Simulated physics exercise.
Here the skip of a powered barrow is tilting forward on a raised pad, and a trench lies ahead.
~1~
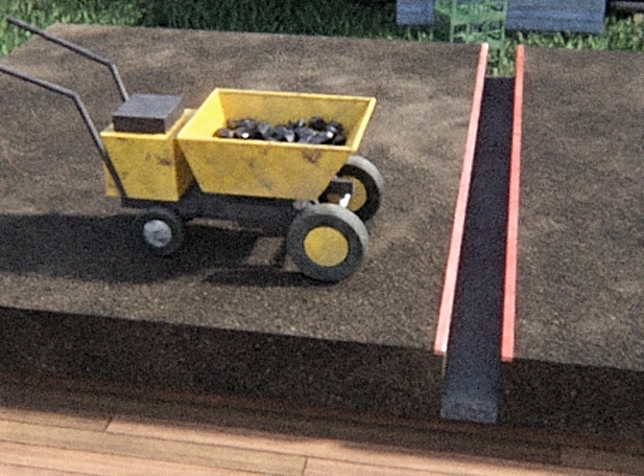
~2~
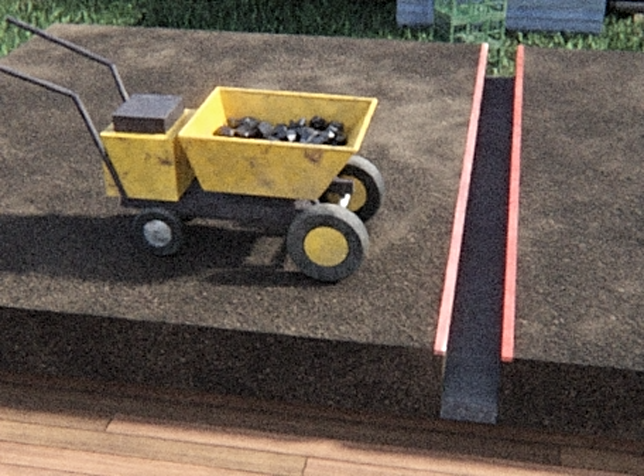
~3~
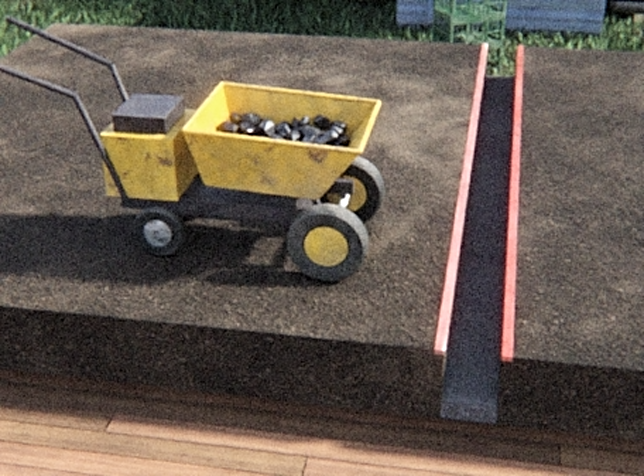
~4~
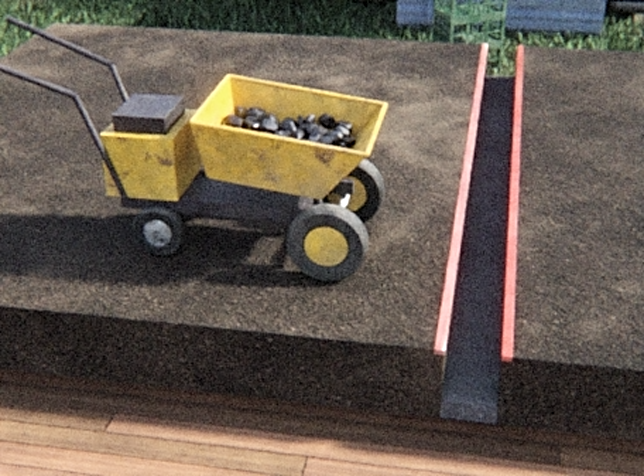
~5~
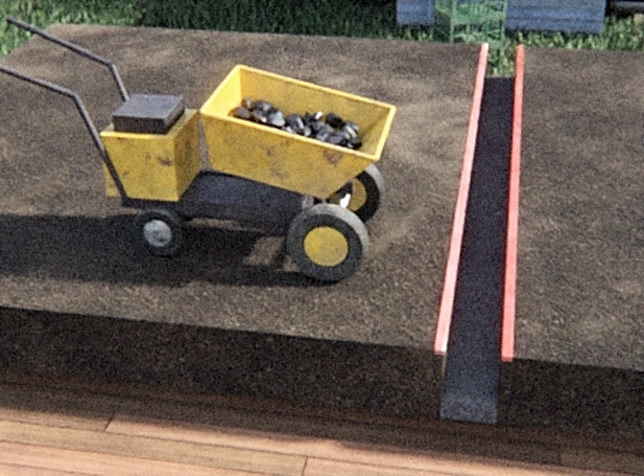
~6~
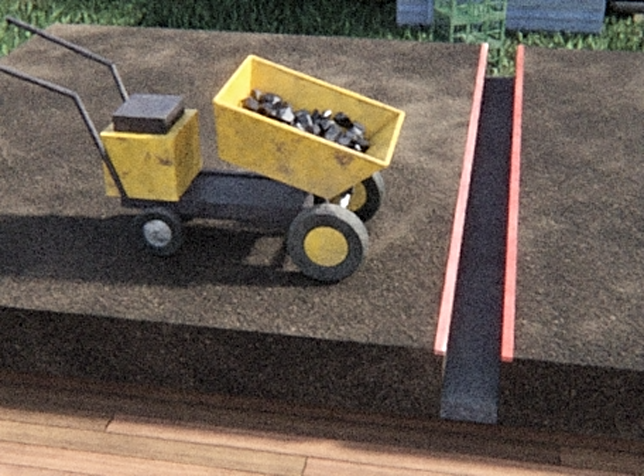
On a raised dark pad above wooden planks, a yellow powered barrow holding black lumps stands left of a narrow, red-edged trench. Its skip sits level at first, then its rear rises slowly and steadily, tilting the skip clearly forward to the right, while the wheels stay still and the lumps remain inside.
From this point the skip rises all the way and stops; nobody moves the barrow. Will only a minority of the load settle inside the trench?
Ends mostly inside.
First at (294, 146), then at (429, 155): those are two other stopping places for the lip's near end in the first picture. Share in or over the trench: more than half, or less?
First spot a minority of it, second spot a minority of it.
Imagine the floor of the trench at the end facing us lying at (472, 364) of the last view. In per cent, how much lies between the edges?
About 60 per cent.
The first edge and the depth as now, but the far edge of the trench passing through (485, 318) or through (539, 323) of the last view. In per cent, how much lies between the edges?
About 60 and 100 per cent.
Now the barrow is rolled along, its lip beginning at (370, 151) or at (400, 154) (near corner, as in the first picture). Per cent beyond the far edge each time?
Result: Try 1 = 10 %, try 2 = 50 %.
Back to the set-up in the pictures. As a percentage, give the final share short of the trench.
My estimate is close to 5 in a hundred.
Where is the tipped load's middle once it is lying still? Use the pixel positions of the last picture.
Roughly at pixel (479, 284).
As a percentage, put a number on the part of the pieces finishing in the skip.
Estimate: Near 0 %.
Shortly afterwards, skip tipped steeply; the whole lot in the skip.
Next, skip tipped right over; all but a few in the skip; only a few short of the trench.
Some moments later, skip tipped right over; near a third in the skip; a little short of the trench; near half in or heaped over the trench; only a few beyond it; only a few falling.
In the end, skip tipped right over; only a few in the skip; only a few short of the trench; all but a few in or heaped over the trench; only a few beyond it.
